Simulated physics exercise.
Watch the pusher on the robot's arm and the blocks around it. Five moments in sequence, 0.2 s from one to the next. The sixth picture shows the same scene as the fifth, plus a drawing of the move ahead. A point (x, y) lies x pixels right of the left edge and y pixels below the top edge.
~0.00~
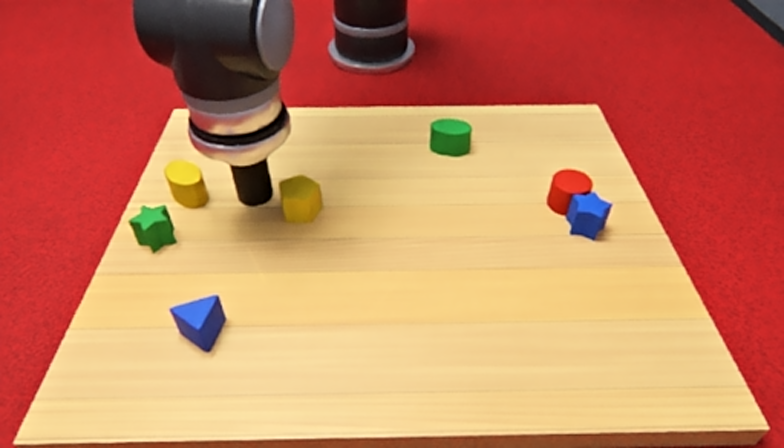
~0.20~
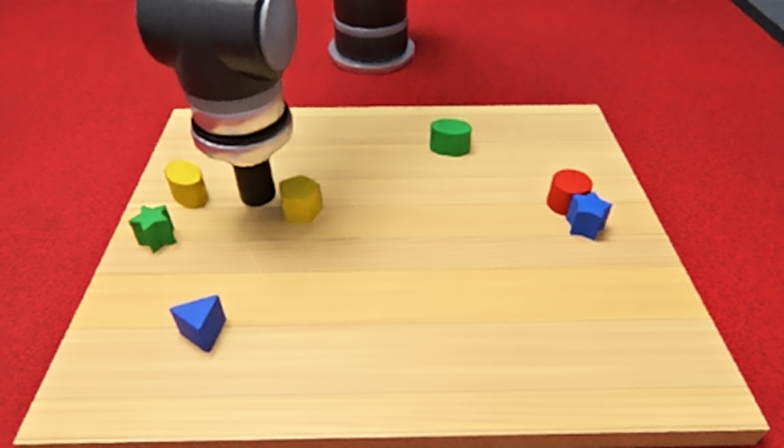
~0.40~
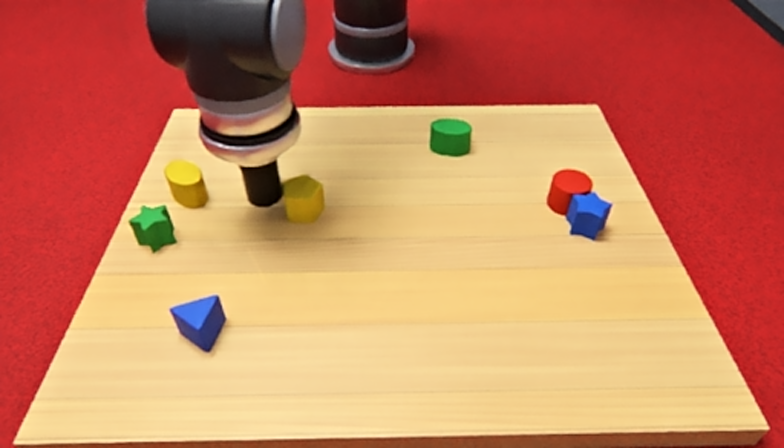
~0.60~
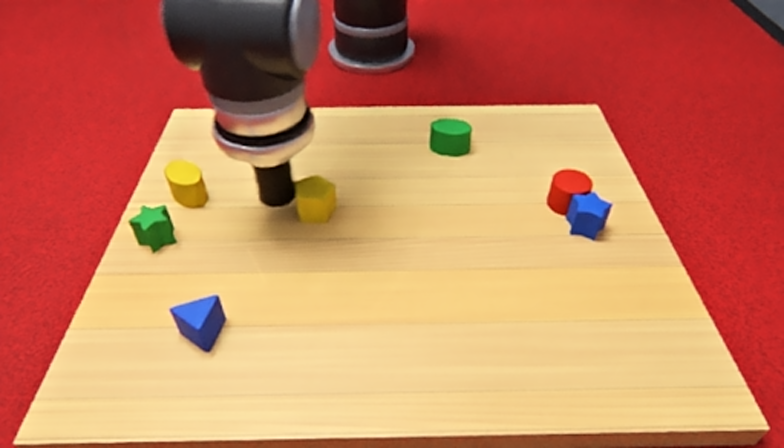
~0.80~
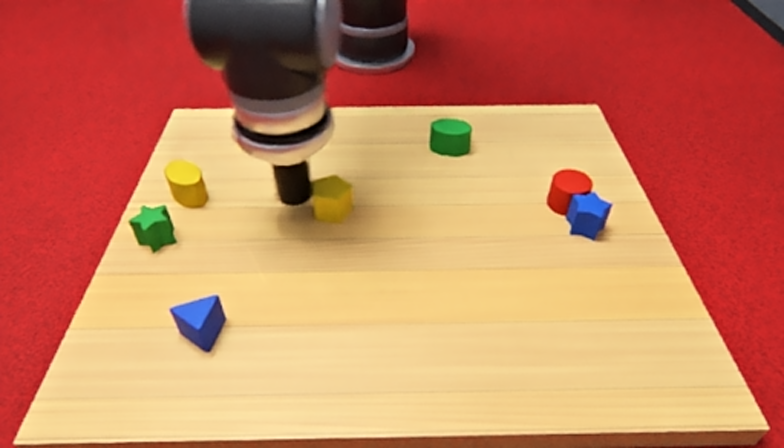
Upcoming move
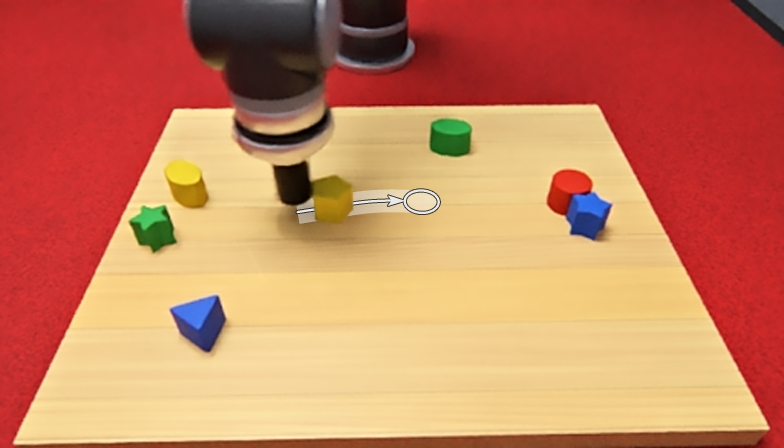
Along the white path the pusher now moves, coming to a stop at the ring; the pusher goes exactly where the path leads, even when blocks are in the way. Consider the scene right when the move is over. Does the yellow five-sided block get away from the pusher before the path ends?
I expect not.
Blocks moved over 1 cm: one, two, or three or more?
The number will come to 1.
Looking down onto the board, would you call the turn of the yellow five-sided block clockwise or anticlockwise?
From above, the turn goes clockwise.
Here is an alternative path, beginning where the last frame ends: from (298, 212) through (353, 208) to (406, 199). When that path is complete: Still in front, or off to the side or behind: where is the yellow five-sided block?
The pusher still pushes it.
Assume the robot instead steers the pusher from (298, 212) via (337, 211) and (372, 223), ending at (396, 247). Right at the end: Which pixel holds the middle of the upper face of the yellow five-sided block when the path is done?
By then it is at (411, 193).
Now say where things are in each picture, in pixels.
In the first picture, pusher's lower end (256, 195); yellow five-sided block (298, 187).
In the second picture, pusher (258, 195); blocks still.
In the third picture, pusher (265, 196); yellow five-sided block (301, 187).
In the fourth picture, pusher (278, 196); yellow five-sided block (313, 187).
In the fifth picture, pusher (295, 195); yellow five-sided block (330, 187).
Drawn move, from (298, 212) via (360, 203), ending at (422, 201).
What follows on the original path. One third of the way, pusher (338, 188); yellow five-sided block (373, 184), turned 20° clockwise.
Two thirds of the way, pusher (381, 184); yellow five-sided block (416, 183), turned 35° clockwise.
At the end, pusher (423, 184); yellow five-sided block (458, 185), turned 40° clockwise.
